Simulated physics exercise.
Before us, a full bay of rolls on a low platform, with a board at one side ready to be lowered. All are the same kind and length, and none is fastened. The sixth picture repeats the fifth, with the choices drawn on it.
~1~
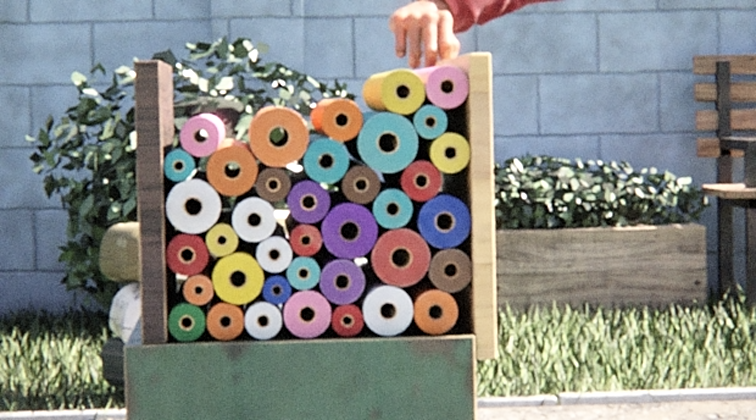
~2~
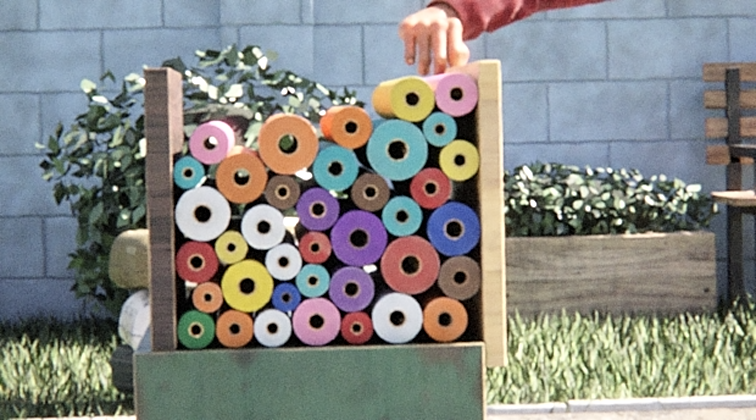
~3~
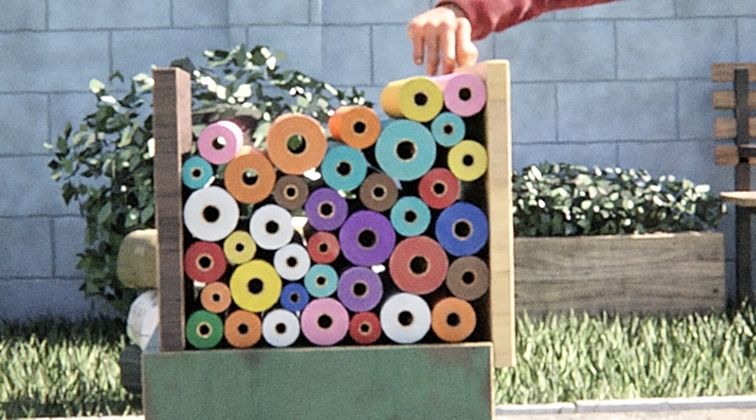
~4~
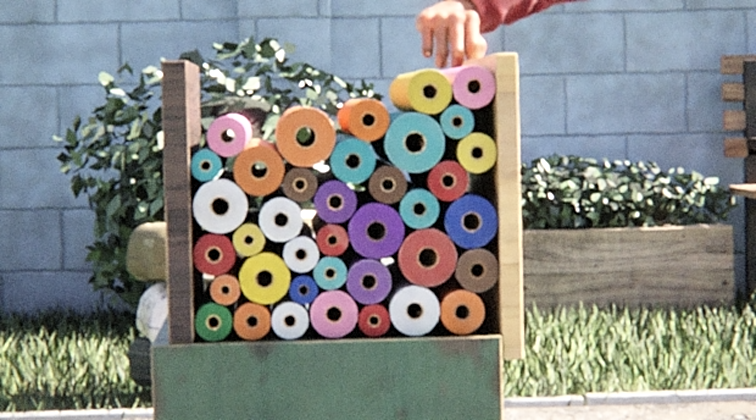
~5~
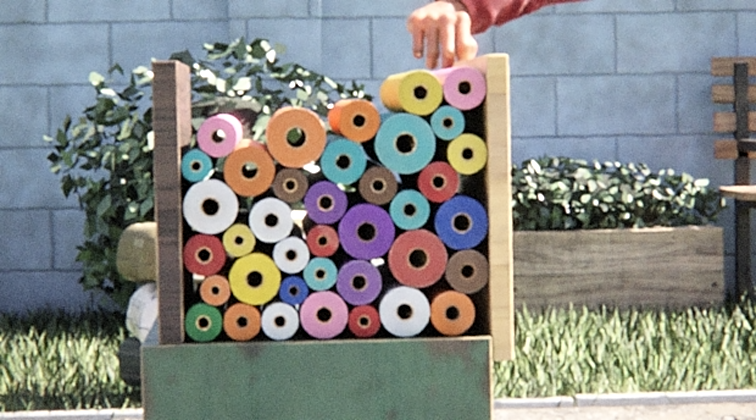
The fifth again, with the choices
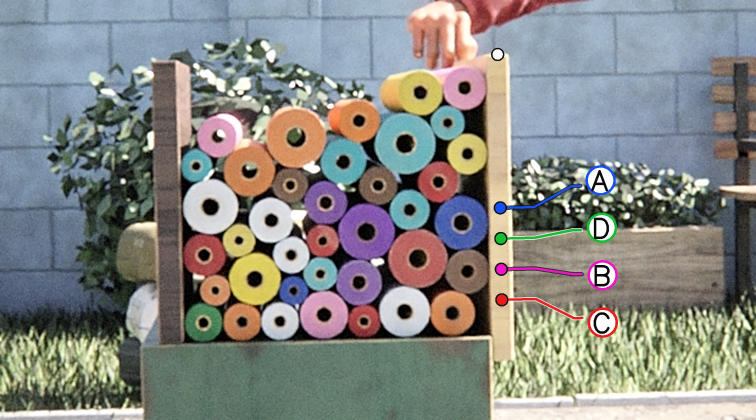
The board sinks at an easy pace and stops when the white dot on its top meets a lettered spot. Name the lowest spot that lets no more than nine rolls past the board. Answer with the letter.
It can be let down to D.
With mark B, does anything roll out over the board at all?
At B: Yes.
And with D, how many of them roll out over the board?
It comes to four.
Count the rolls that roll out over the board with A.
With A, four.
On the copy, A at (500, 208); B at (501, 270); C at (502, 300); D at (501, 239); the white dot at (497, 55).
On D. First, top of the board (488, 135).
Then, top of the board (489, 229).
Finally, top of the board (490, 239), about four out over the board.
By contrast, A about four out over the board; B more than nine out over the board; C more than nine out over the board.
